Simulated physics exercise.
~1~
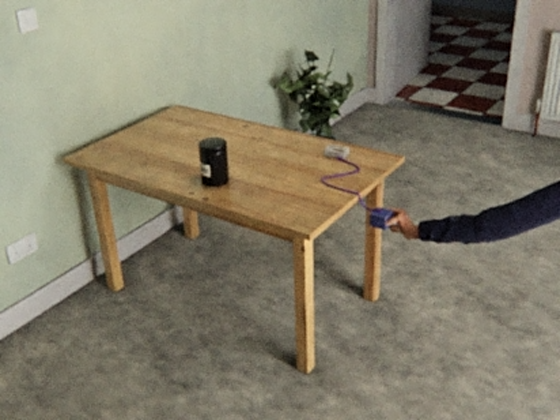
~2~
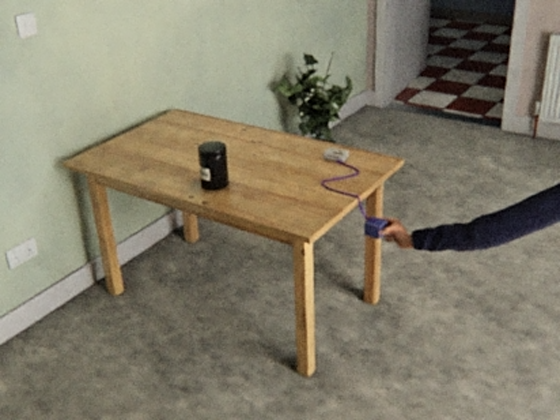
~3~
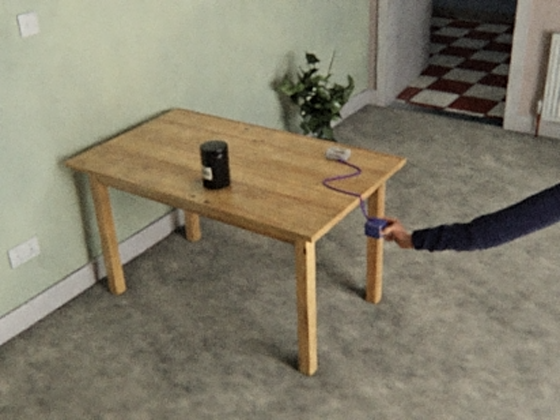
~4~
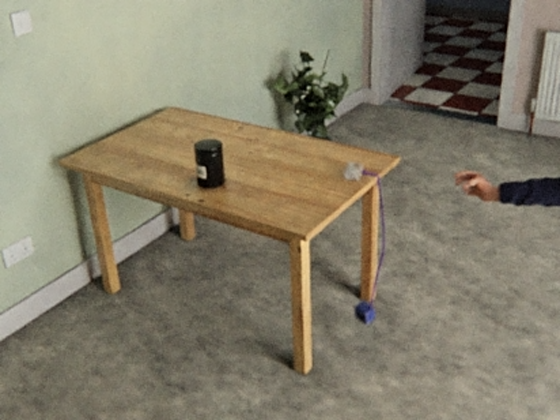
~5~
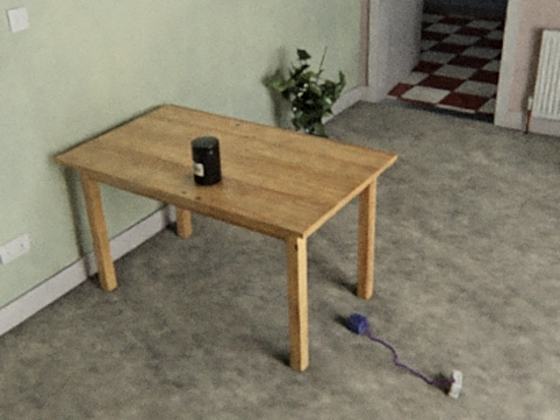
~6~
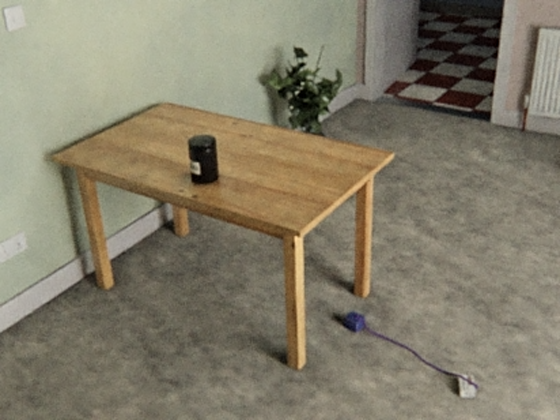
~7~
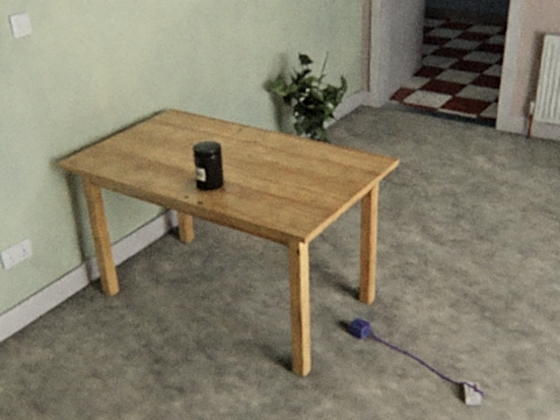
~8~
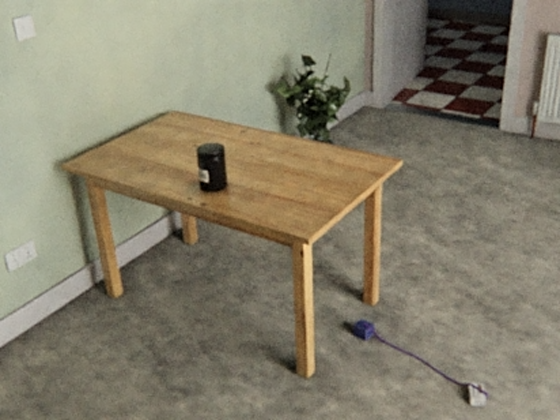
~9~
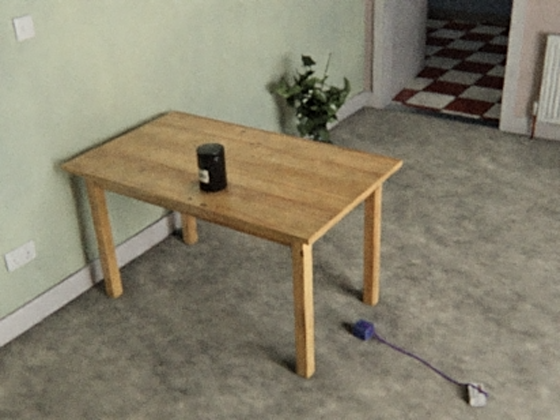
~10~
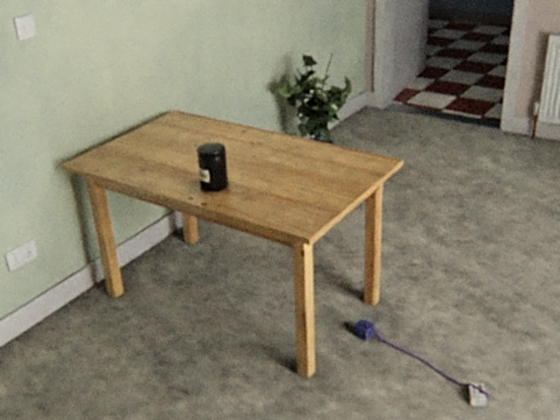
A blue block on a thin purple cord is held by a dark-sleeved hand beside the right end of a wooden table, in a grey-carpeted room seen from slightly above with a gentle sway. The cord runs across the tabletop to a small white box, while a black canister stands near the middle. The fingers open and the hand draws back as the block drops to the floor. The box is dragged over the table's edge, lands, and slides a little to the right. Block and box finish lying on the carpet, still joined by the cord, with the canister unmoved.
